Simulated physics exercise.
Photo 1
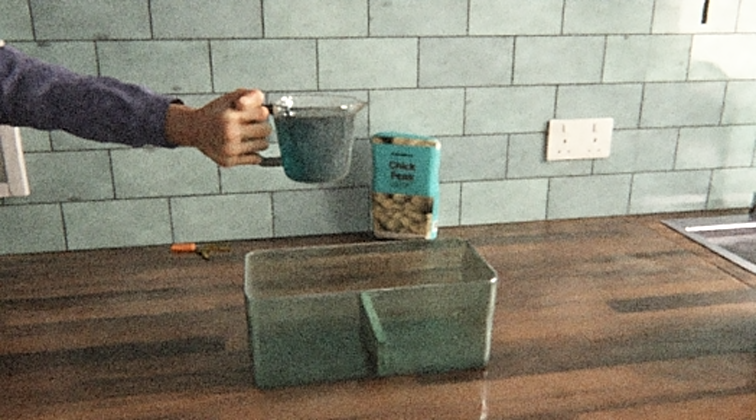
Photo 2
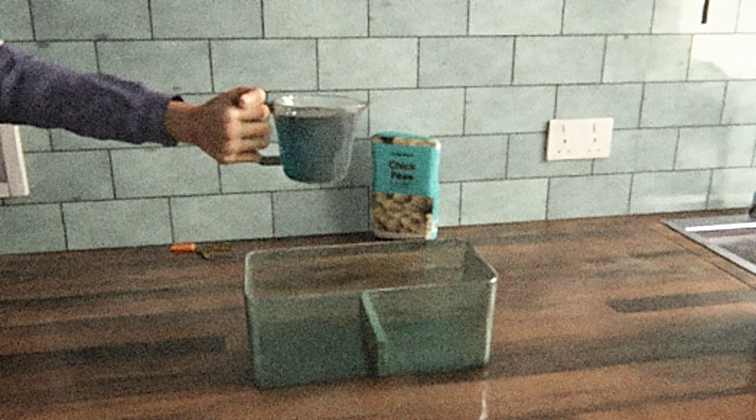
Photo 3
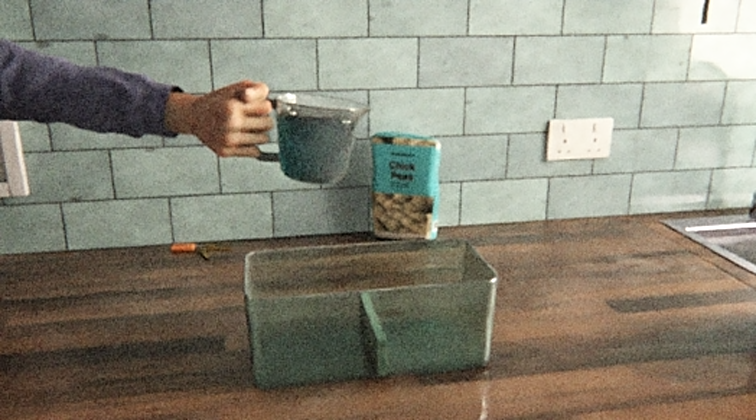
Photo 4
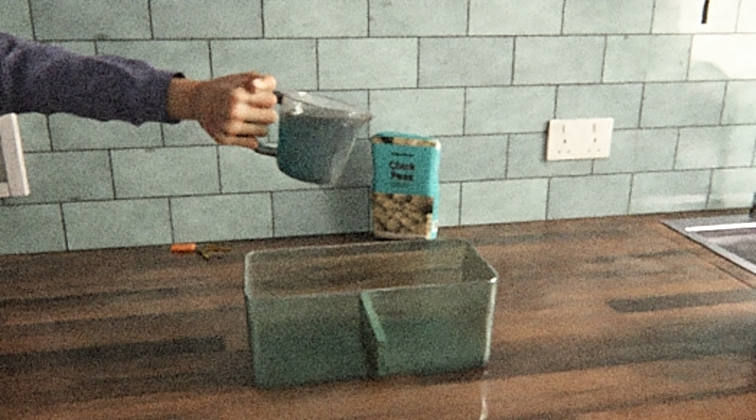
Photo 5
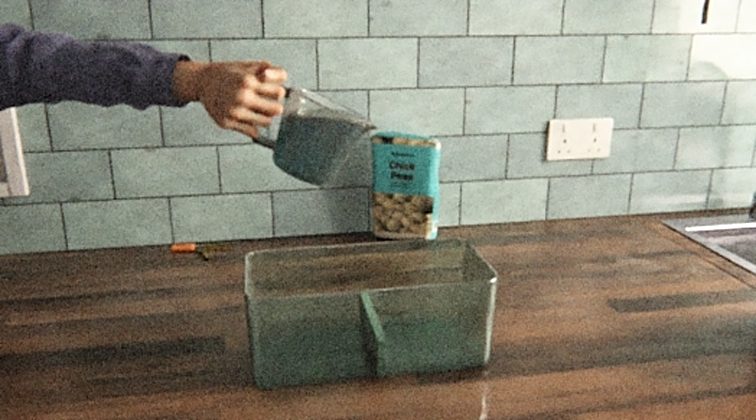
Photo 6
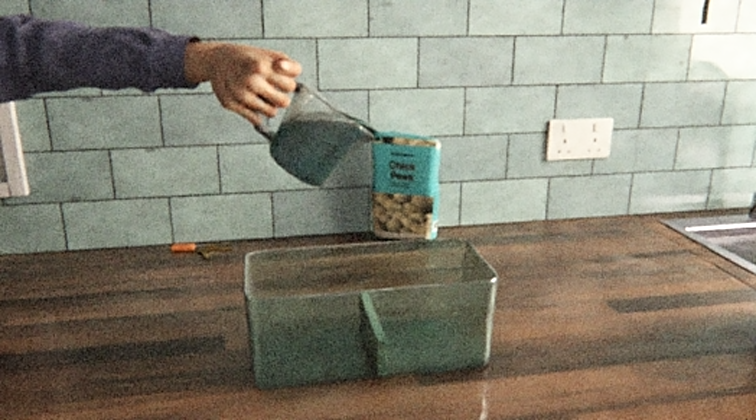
A hand in a dark purple sleeve reaches in from the left, holding a clear measuring jug of bluish water above a long, see-through green basin with a low dividing wall, on a wooden worktop. Behind stand a teal chick peas packet and pale green wall tiles with a white socket, seen from the front by a still camera. The hand tilts the jug rightward, slowly, then more steeply, its spout lowering beside the packet's top.
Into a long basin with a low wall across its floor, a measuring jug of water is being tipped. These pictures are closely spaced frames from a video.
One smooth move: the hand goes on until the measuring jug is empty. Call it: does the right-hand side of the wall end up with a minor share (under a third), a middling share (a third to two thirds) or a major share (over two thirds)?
The right side gets a major share.
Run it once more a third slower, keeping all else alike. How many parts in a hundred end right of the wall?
I'd say roughly 95 in every hundred ends up there.
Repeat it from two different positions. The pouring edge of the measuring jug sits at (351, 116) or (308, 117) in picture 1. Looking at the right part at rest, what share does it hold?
Roughly 80 % and 15 %.
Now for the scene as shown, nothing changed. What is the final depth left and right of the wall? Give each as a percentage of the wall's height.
I'd put the left at about 0 and the right at about 40.
A moment on, the measuring jug is tipped right over and 32 per cent is still to pour, 0 is left of the wall and 27 right of it.
Next, the measuring jug is tipped right over and 2 per cent is still to pour, 3 is left of the wall and 84 right of it.
Then the measuring jug is tipped right over and 0 per cent is still to pour, 8 is left of the wall and 88 right of it.
Later the measuring jug is tipped right over and 0 per cent is still to pour, 8 is left of the wall and 88 right of it.
Finally, 8 per cent lies left of the wall, 88 right of it and 4 outside.
